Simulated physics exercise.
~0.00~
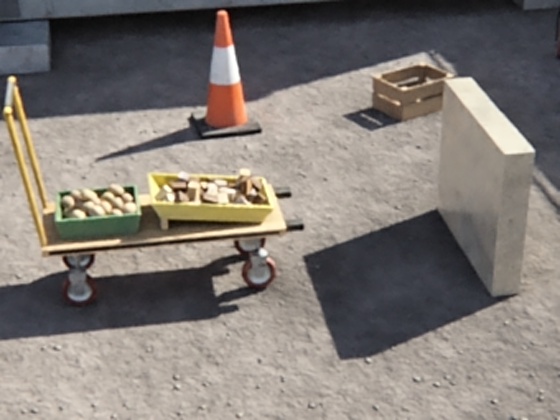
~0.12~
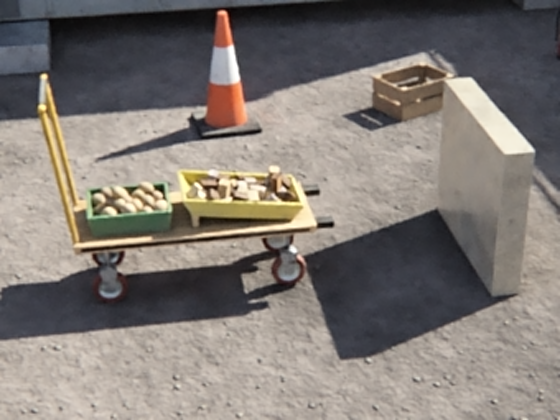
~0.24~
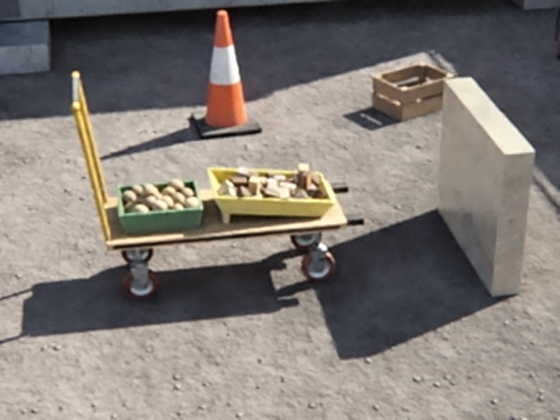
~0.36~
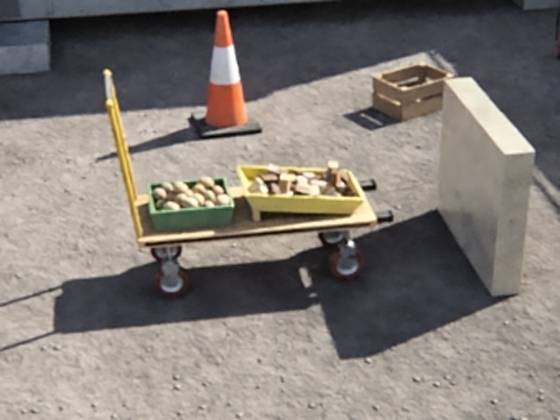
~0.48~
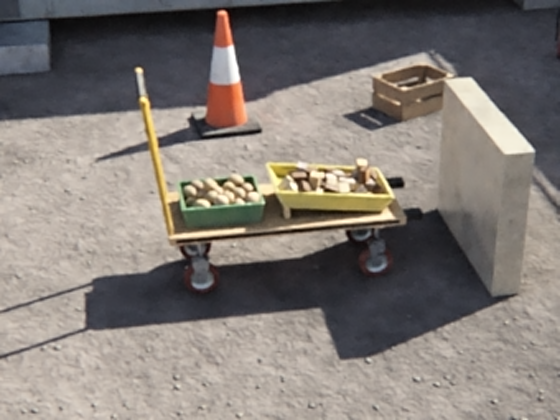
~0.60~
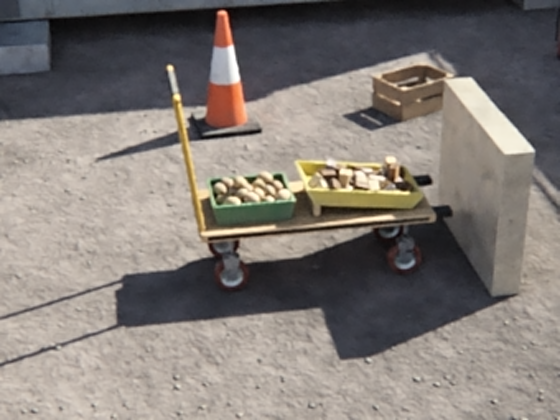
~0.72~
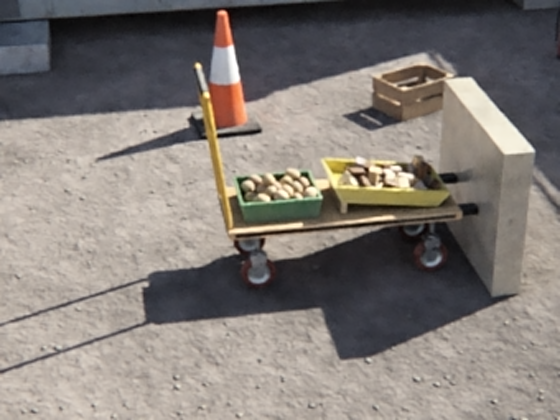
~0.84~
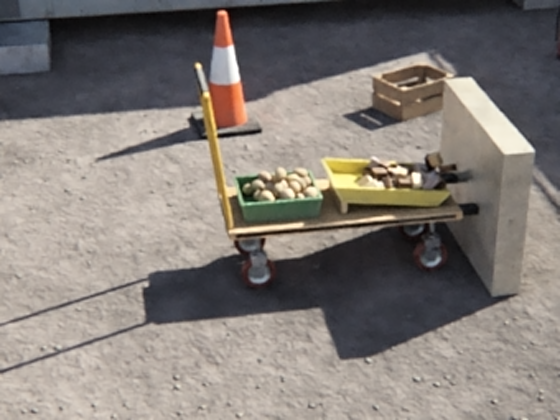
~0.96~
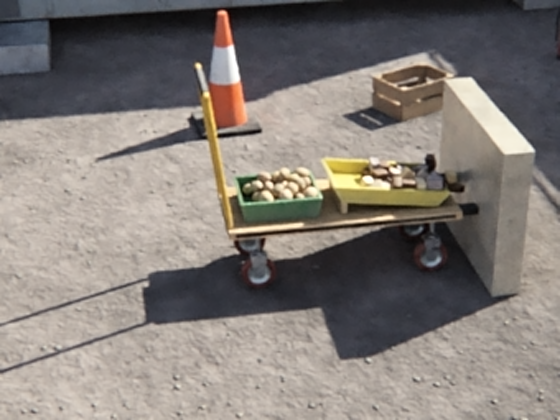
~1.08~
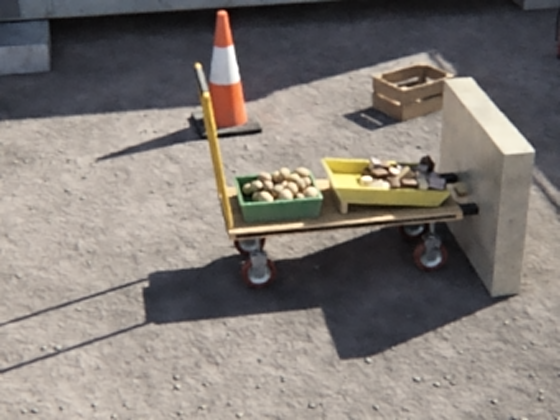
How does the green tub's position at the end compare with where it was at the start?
At the start the green tub is at the left, well short of the traffic cone. By the end it has ridden the trolley to the right and sits just below and to the right of the cone, nearer the wall.
